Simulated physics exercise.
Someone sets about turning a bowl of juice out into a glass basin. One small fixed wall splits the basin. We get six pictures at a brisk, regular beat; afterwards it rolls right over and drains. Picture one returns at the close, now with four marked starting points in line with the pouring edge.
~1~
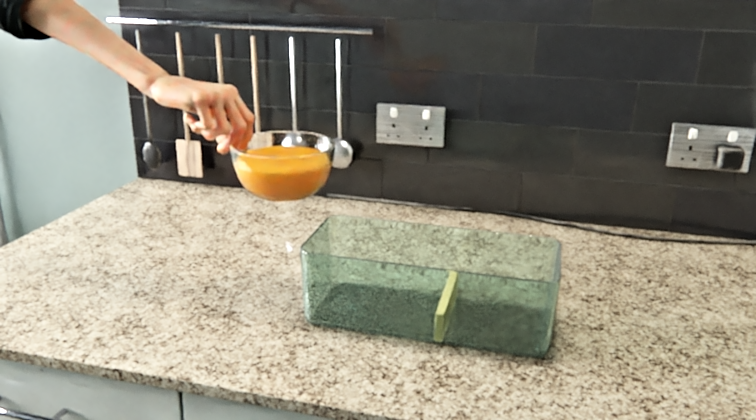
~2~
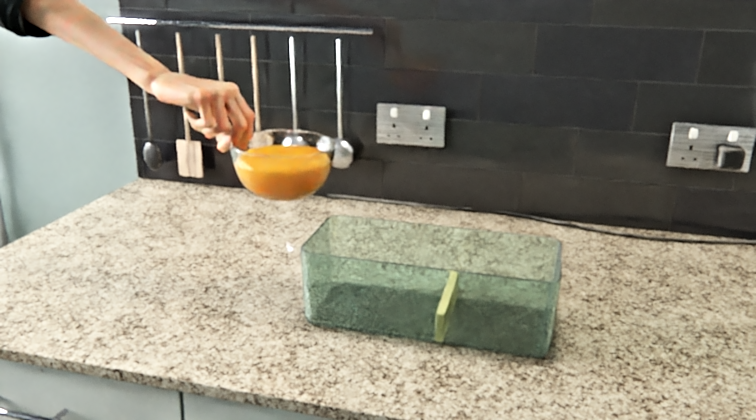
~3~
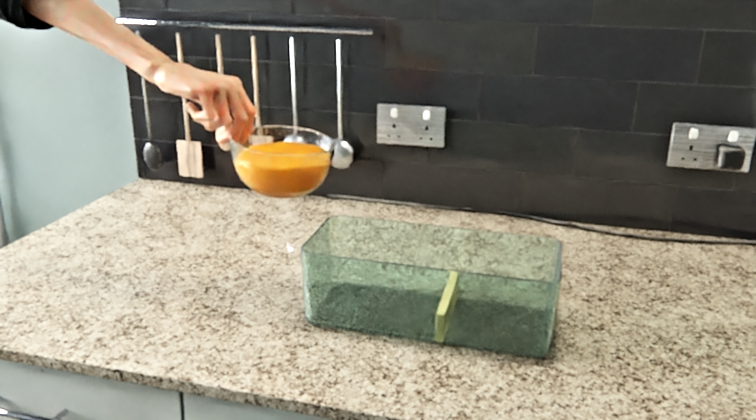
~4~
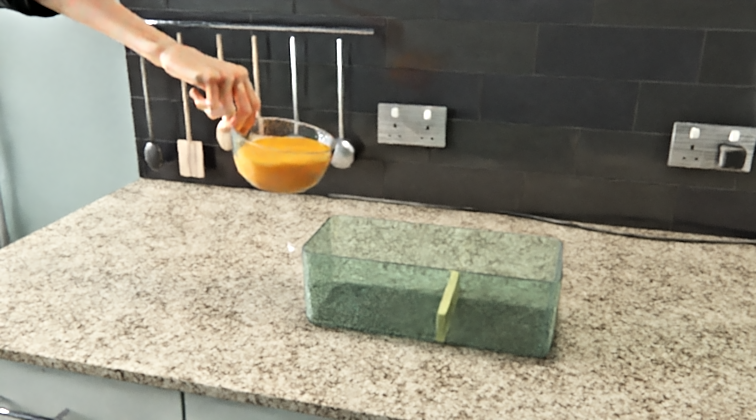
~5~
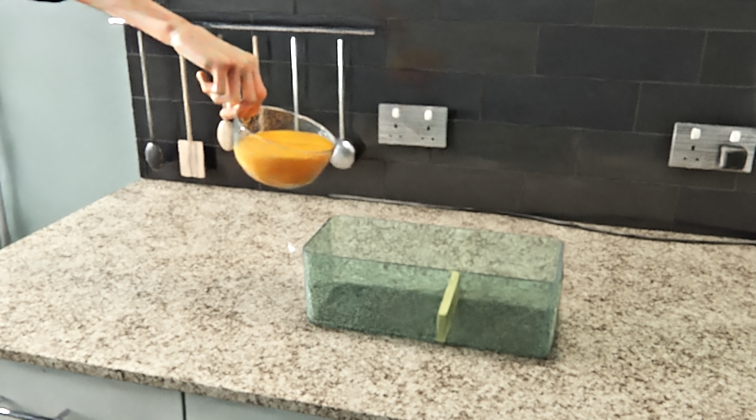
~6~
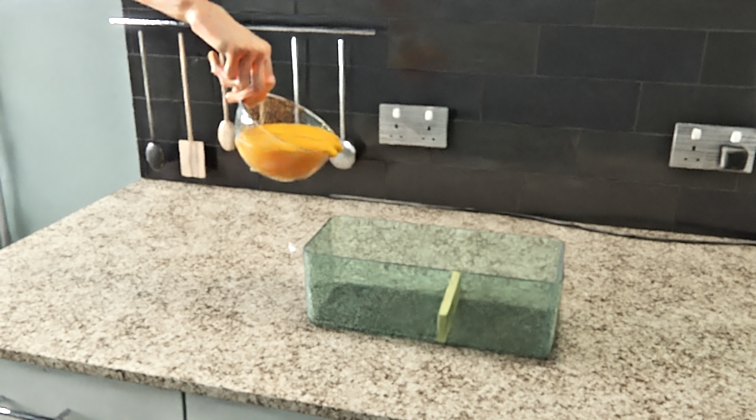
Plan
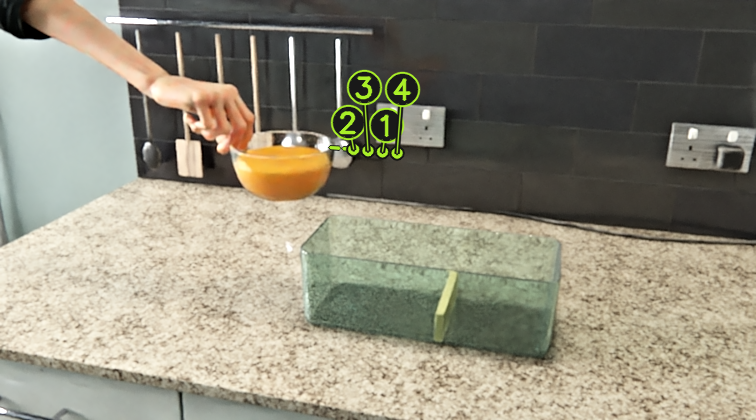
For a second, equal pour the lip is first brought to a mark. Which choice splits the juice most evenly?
Use spot 1.
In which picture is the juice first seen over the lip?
Picture 6.
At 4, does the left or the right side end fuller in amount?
The right side.
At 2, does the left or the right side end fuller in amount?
The left side.
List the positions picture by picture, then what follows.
Upright, lip at (330, 147); basin from (305, 320) to (549, 355); top of the wall at (448, 291); nothing has left yet.
Upright, lip at (331, 147); nothing has left yet.
Tipped about 5°, lip at (331, 147); nothing has left yet.
Tipped about 11°, lip at (332, 147); nothing has left yet.
Tipped about 19°, lip at (332, 147); nothing has left yet.
Tipped about 28°, lip at (333, 148); juice is over the lip, down to (336, 153).
On the marked copy, 1 at (382, 151); 2 at (353, 149); 3 at (367, 150); 4 at (397, 153).
Choosing 1, about 50 % ends left of the wall and 49 % right of it.
Choosing 2, about 95 % ends left of the wall and 4 % right of it.
Choosing 3, about 87 % ends left of the wall and 12 % right of it.
Choosing 4, about 19 % ends left of the wall and 80 % right of it.
